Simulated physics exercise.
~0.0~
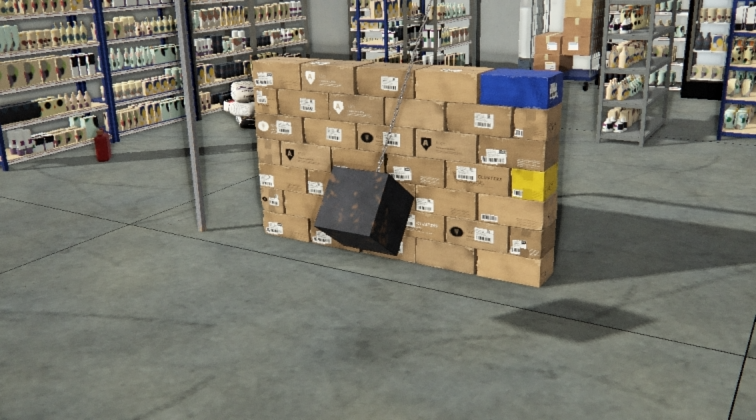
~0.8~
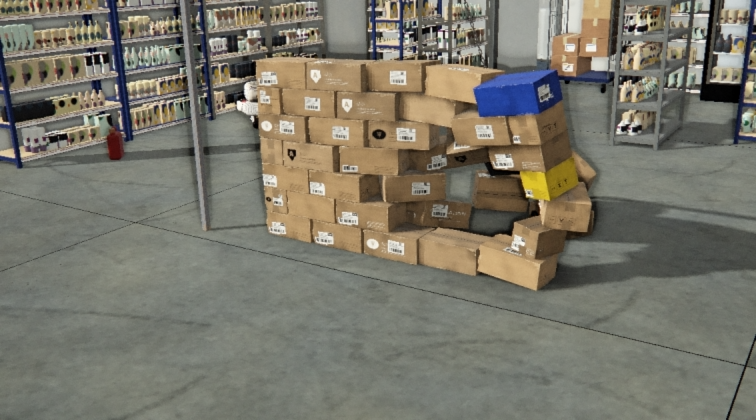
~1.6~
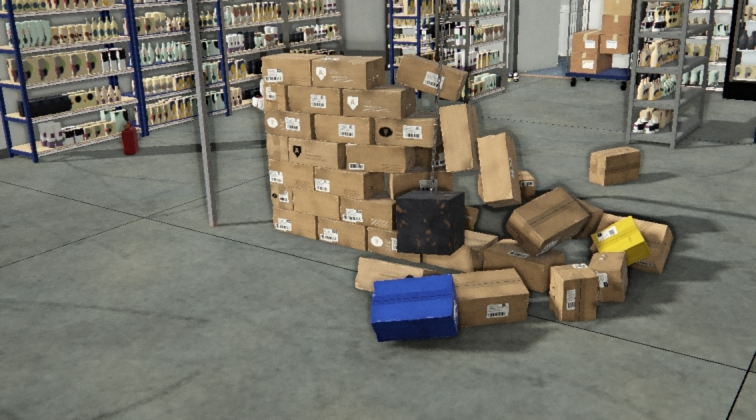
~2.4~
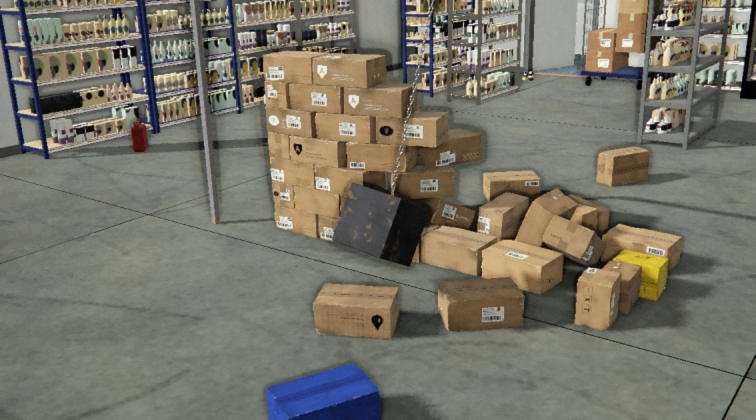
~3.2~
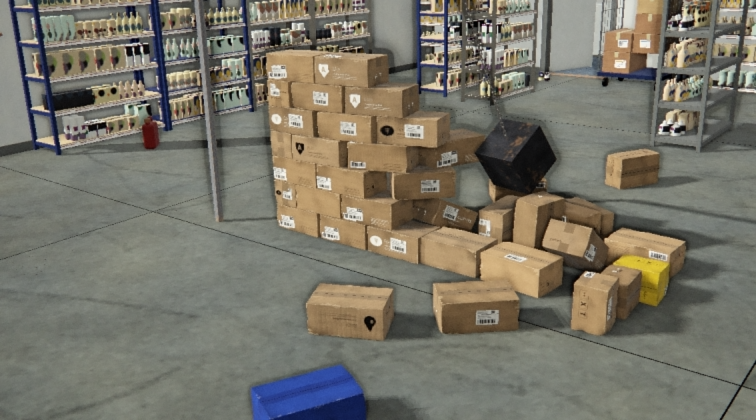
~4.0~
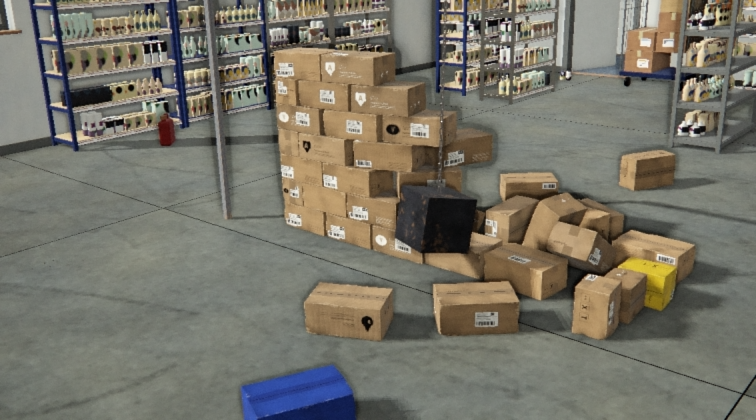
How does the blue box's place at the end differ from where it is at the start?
At the start the blue box sits on the top right corner of the wall. At the end it lies on the floor in front of the wall, nearer the viewer and further left.
